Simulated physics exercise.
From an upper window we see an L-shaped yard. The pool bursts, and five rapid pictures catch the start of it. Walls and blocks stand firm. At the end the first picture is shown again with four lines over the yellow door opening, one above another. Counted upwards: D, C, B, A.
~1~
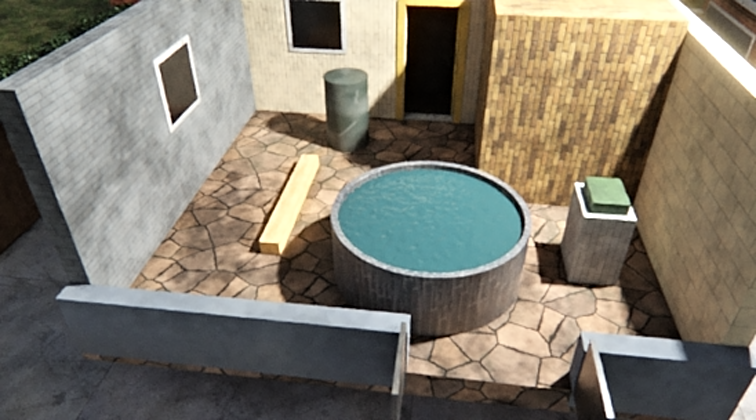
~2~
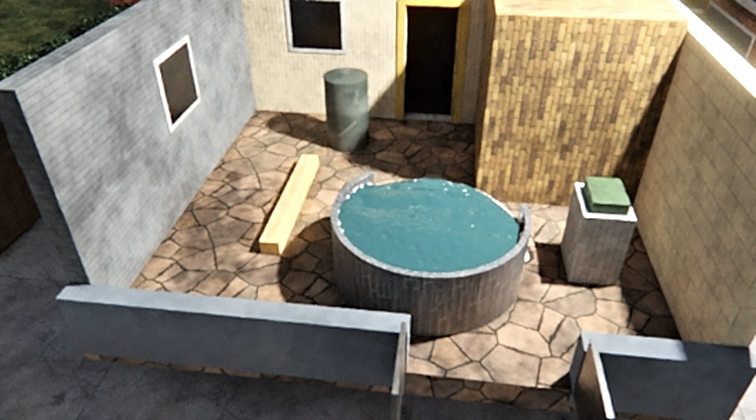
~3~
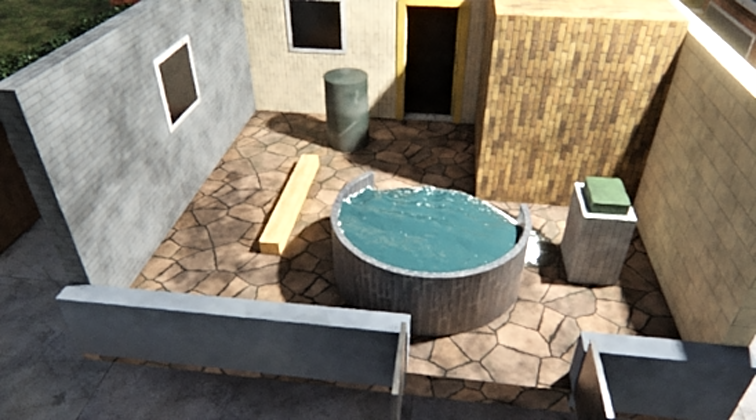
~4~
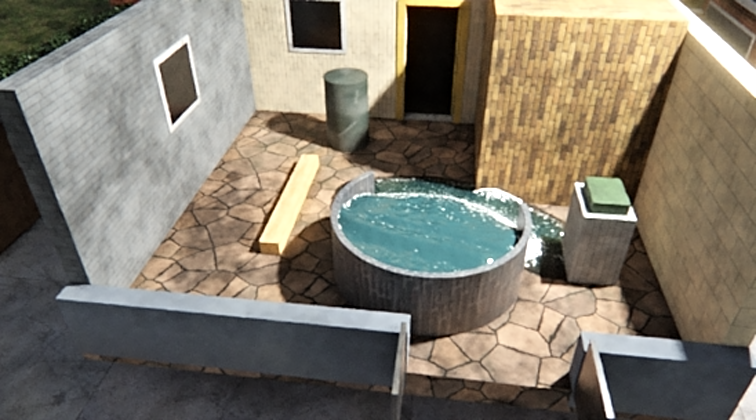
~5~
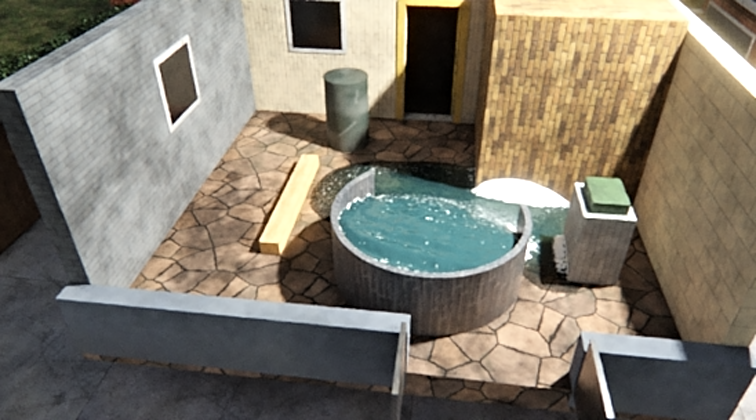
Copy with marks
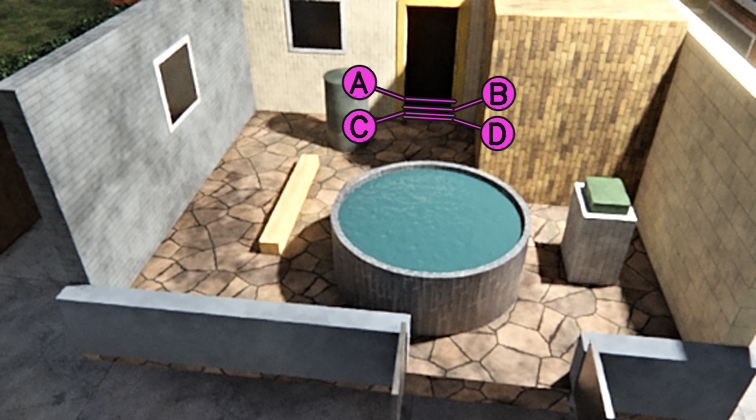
In a walled stone yard seen from above, the back of a round pool opened up, and foaming water poured out behind it, spreading toward the brick wall and the green-topped block.
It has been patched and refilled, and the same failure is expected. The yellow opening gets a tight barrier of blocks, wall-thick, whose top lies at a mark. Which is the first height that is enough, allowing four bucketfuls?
A will do.
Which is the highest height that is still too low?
B it is.
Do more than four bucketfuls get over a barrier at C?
Yes, that goes wrong.
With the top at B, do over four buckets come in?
Yes, that goes wrong.
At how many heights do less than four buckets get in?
One.
In magenta, A at (429, 100); B at (428, 108); C at (428, 114); D at (428, 118); from the bottom up D, C, B, A.
If A is chosen, a bucket or two gets in.
If B is chosen, about 10 bucketfuls get in.
If C is chosen, dozens of bucketfuls pour in.
If D is chosen, dozens of bucketfuls pour in.
